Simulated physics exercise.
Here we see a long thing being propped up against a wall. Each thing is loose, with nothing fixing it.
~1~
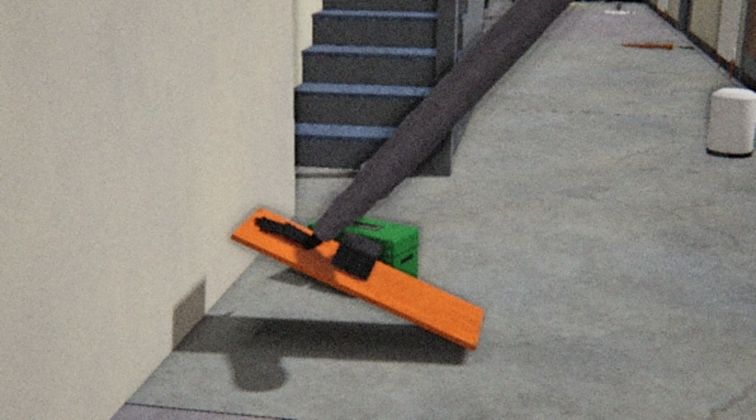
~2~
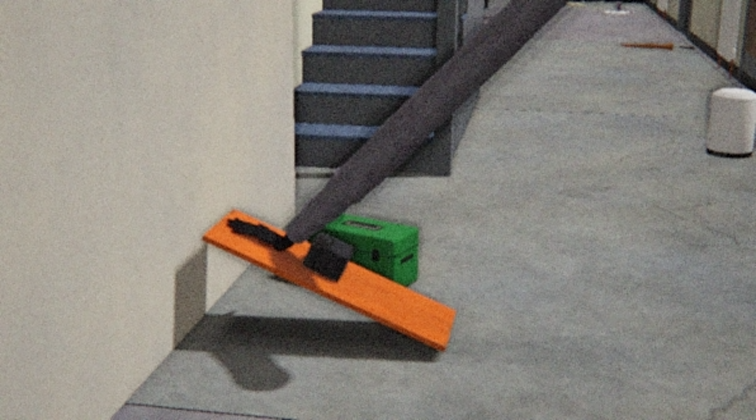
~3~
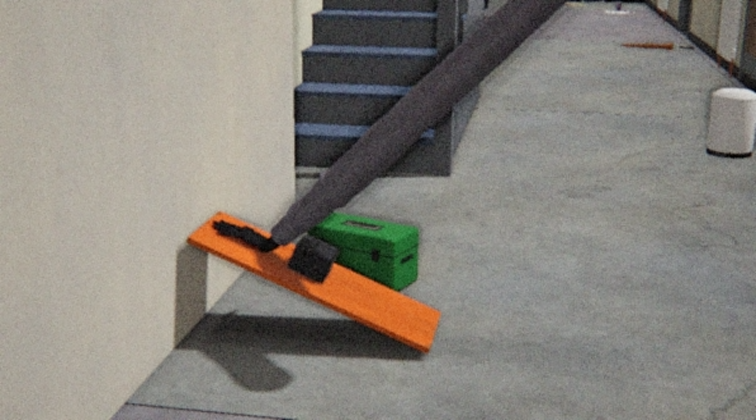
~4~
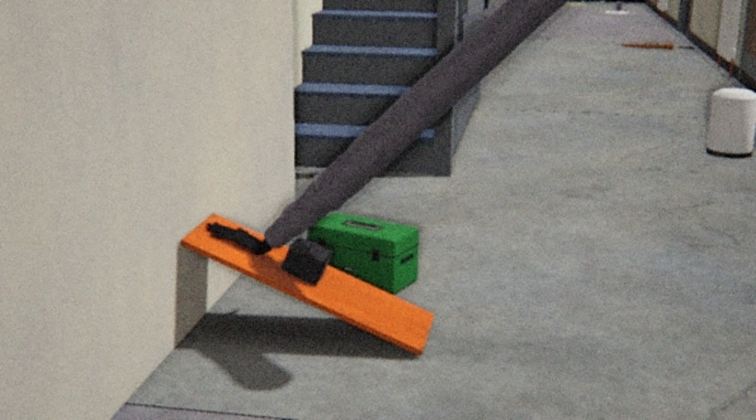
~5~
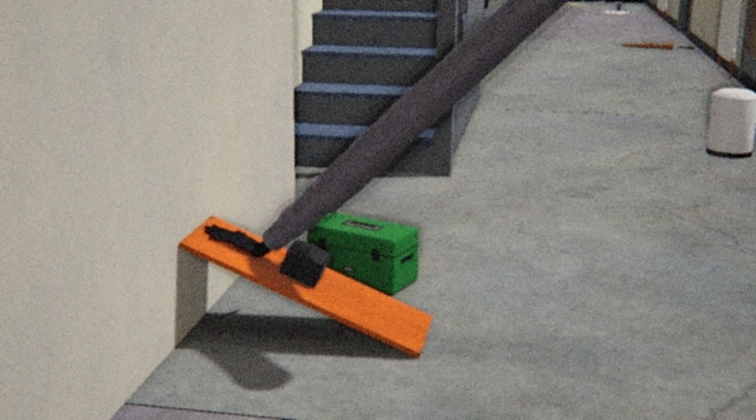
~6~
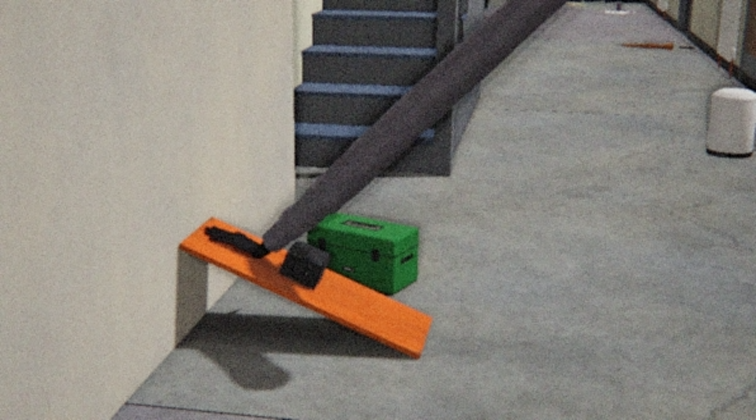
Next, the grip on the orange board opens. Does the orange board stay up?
No.
Then, 0.30 s past the last view, orange board 20° lower than it was left near (321, 325).
Then, 0.40 s past the last view, orange board 23° lower than it was left near (323, 308).
Then, 0.60 s past the last view, orange board 24° lower than it was left near (325, 321).
Then, 0.90 s past the last view, orange board 21° lower than it was left near (326, 327).
Finally, moved from the start, orange board; green toolbox still in place. Final places as the last picture's camera would see them, orange board near (326, 330). The board gives way.
